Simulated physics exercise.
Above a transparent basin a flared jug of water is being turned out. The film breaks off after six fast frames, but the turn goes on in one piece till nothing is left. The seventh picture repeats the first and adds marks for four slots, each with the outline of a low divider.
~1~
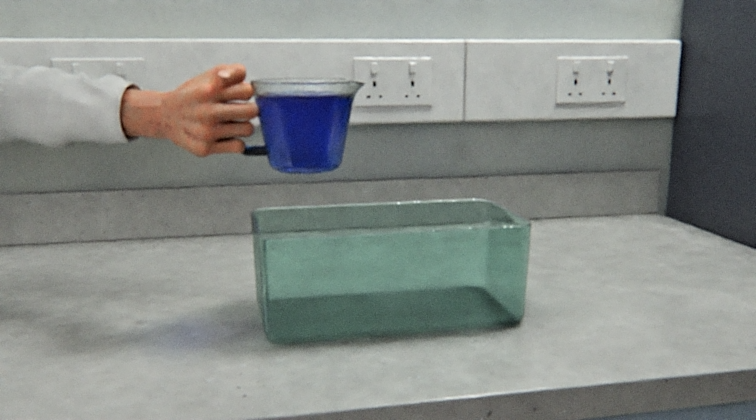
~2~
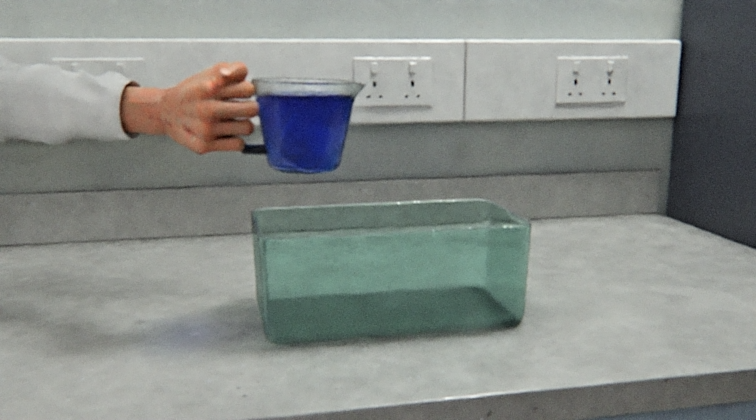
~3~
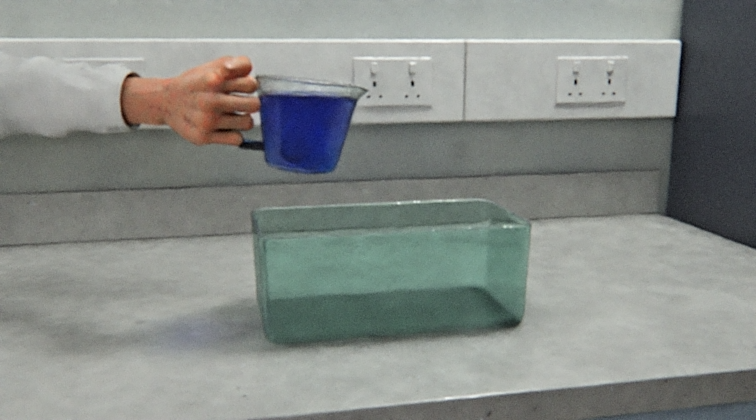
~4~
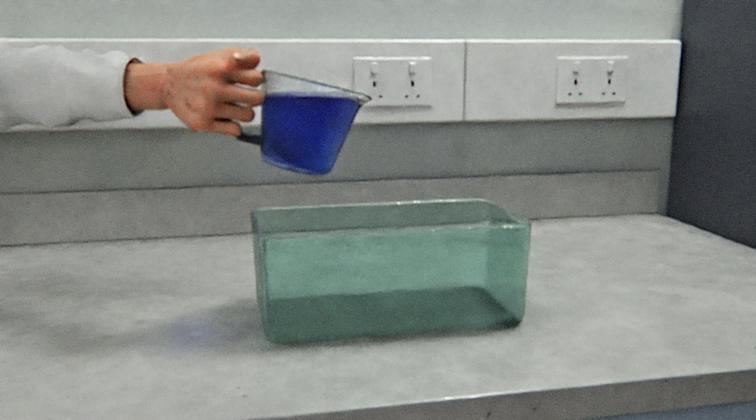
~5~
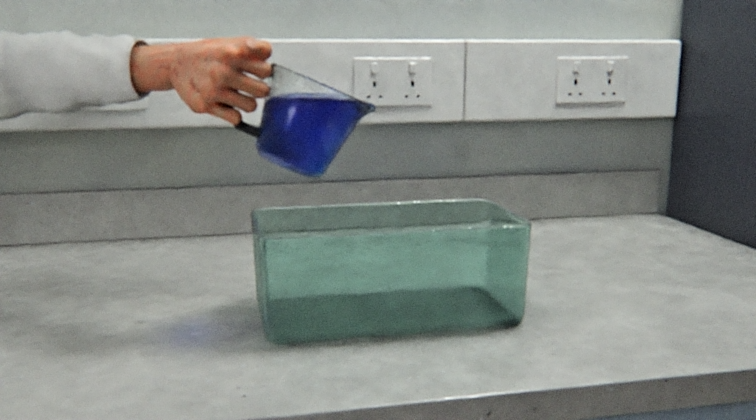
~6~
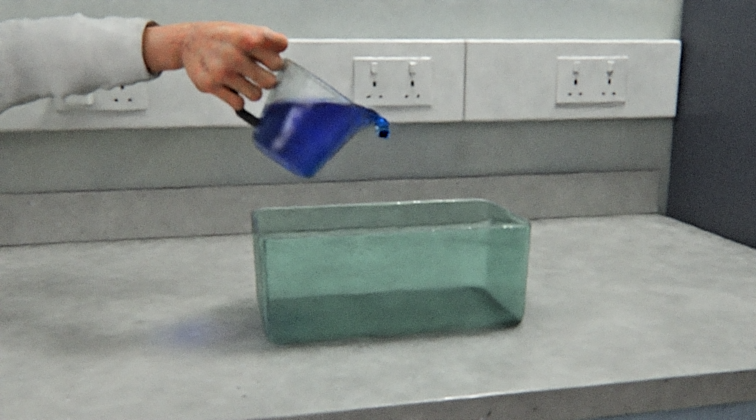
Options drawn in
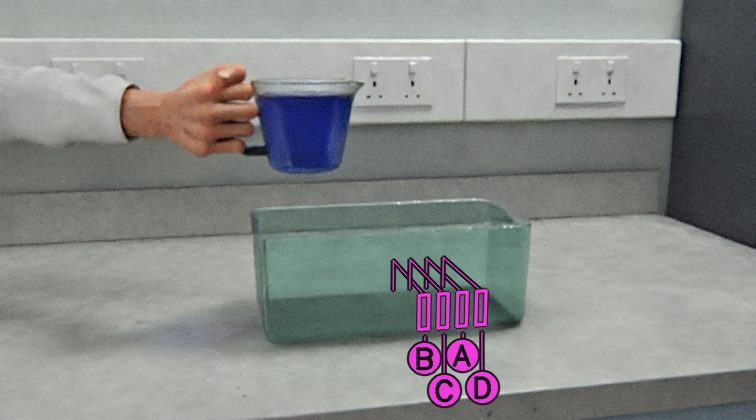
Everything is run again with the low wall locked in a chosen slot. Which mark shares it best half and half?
Go for B.
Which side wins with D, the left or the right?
The left side.
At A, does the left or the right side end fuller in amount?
The left one.
On the marked copy, A at (463, 333); B at (424, 336); C at (444, 334); D at (481, 331).
With A, about 93 % ends left of the wall and 5 % right of it.
With B, about 48 % ends left of the wall and 51 % right of it.
With C, about 77 % ends left of the wall and 22 % right of it.
With D, about 93 % ends left of the wall and 6 % right of it.
